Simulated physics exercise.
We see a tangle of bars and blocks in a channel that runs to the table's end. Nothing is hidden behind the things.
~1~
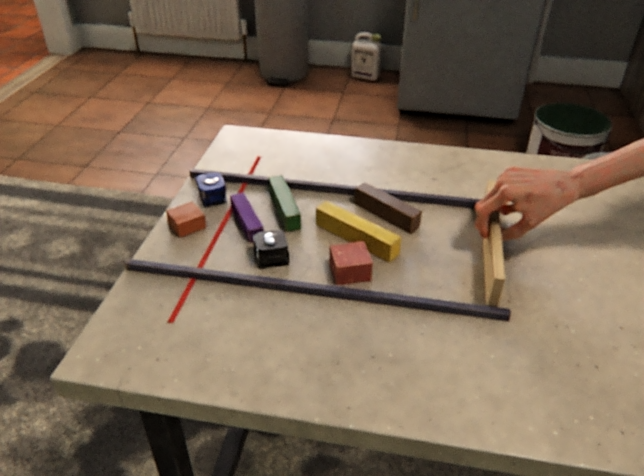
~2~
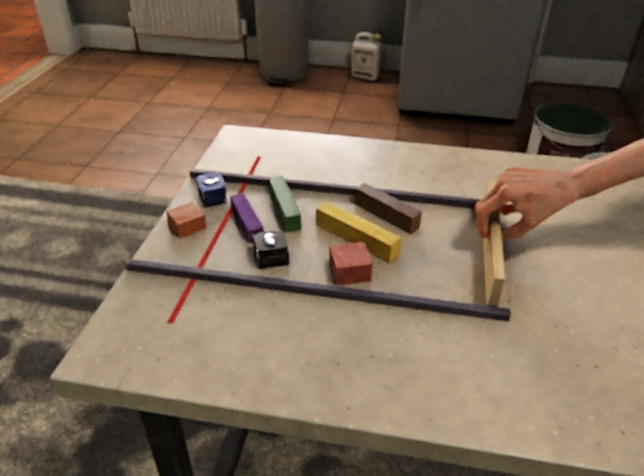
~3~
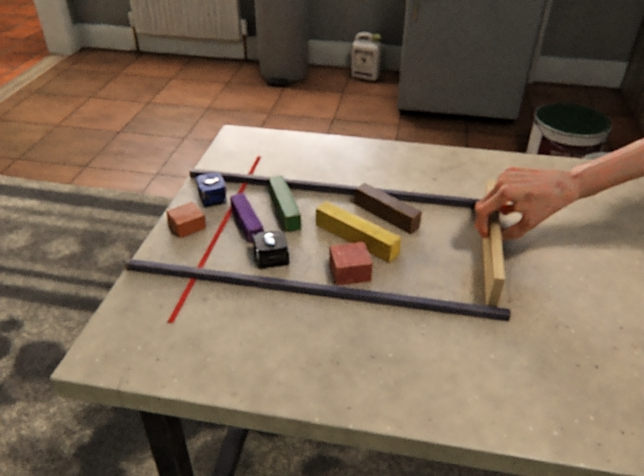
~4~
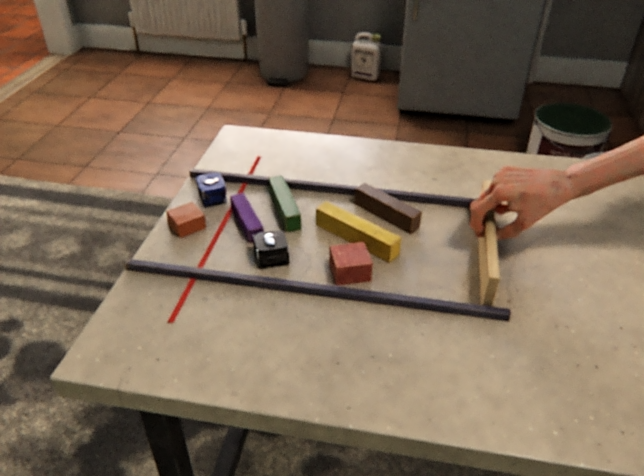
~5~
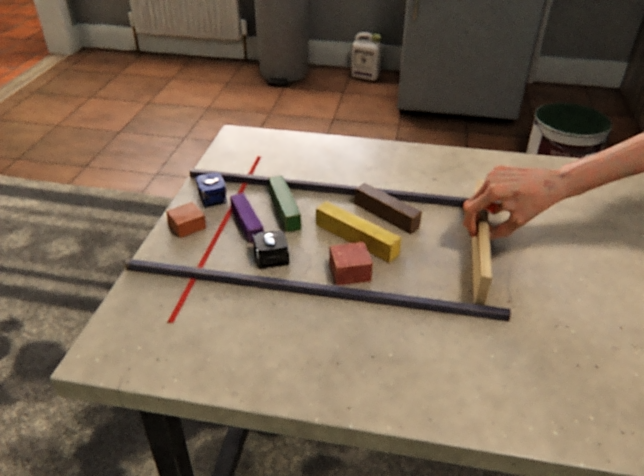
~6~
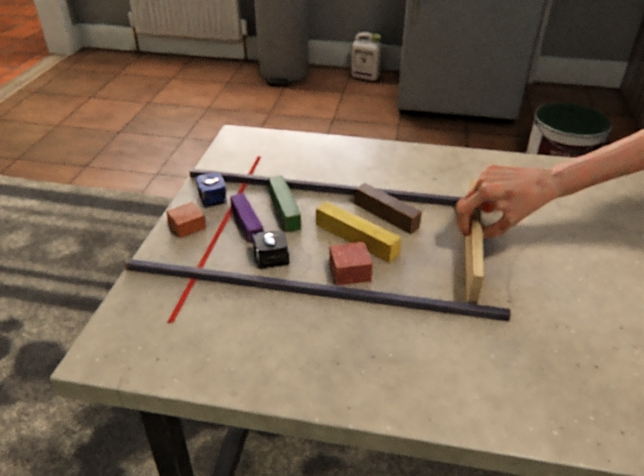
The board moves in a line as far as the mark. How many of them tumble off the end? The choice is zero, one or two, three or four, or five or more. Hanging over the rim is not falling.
The number that fall off is one or two.
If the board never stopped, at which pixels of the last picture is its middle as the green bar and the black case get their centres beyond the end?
Near (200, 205) and (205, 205).
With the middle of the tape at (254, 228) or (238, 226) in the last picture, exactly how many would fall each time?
Try by try, 0 and 1.
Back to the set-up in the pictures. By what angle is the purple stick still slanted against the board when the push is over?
Some 0 degrees.
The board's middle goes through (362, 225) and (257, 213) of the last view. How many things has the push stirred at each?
The counts are 3 and 8.
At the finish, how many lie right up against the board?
2 of them.
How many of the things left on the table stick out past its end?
It comes to 1.
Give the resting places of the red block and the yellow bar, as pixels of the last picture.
Near (190, 243) and (205, 204).
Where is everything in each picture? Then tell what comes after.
Orange block (186, 219); blue case (212, 190); purple stick (247, 217); board (492, 240); tape (223, 224), in the first frame.
Blue case (212, 190); yellow bar (357, 231), in the second frame.
Purple stick (247, 217); green bar (284, 202), in the third frame.
Orange block (186, 219); board (487, 239), in the fourth frame.
Blue case (212, 190); brown bar (387, 207), in the fifth frame.
Orange block (186, 219); blue case (212, 190); purple stick (247, 217); board (474, 238); tape (223, 224), in the sixth frame.
Early on, none off yet; orange block at rest near (186, 219); blue case at rest near (212, 190); purple stick at rest near (247, 217).
Finally, the number that fall off is one or two; lost, orange block.
